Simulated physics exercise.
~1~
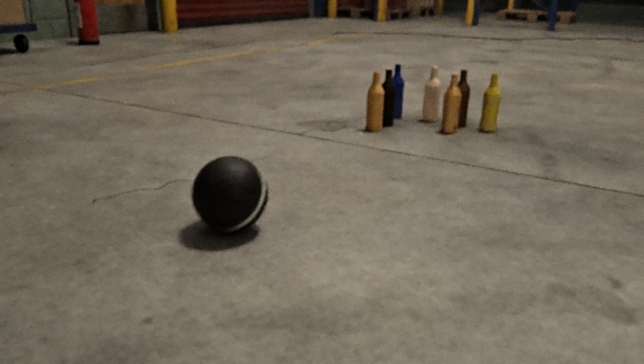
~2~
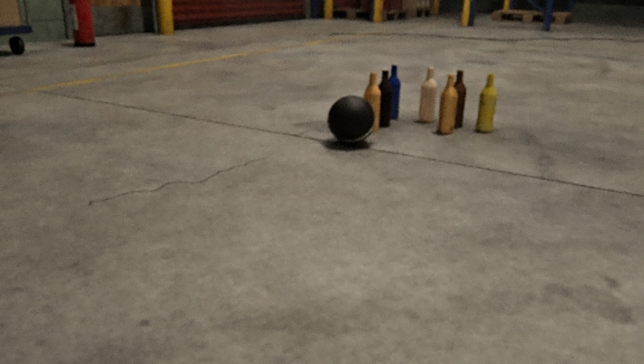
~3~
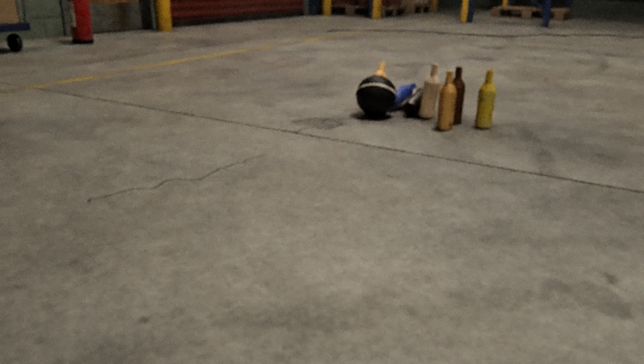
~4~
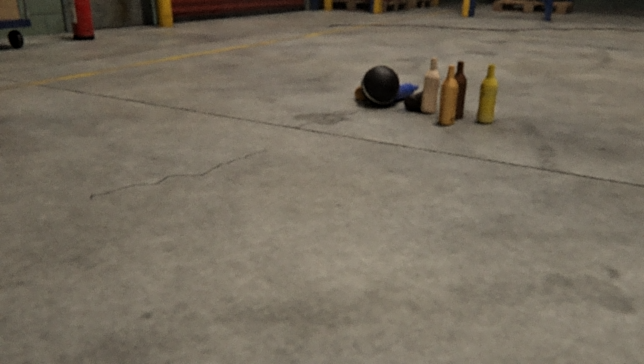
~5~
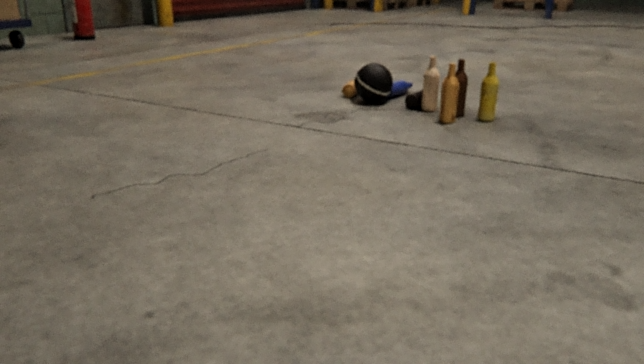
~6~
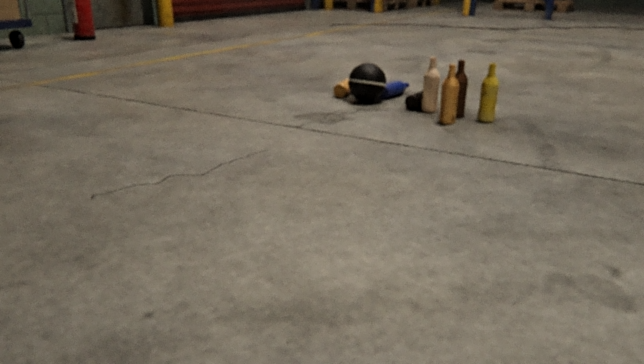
The clip shows a dark ball rolling across a concrete floor into a group of upright bottle-shaped skittles, knocking down three on the left, including a blue one, then drifting slightly left among them while the yellow skittle and three others remain standing.
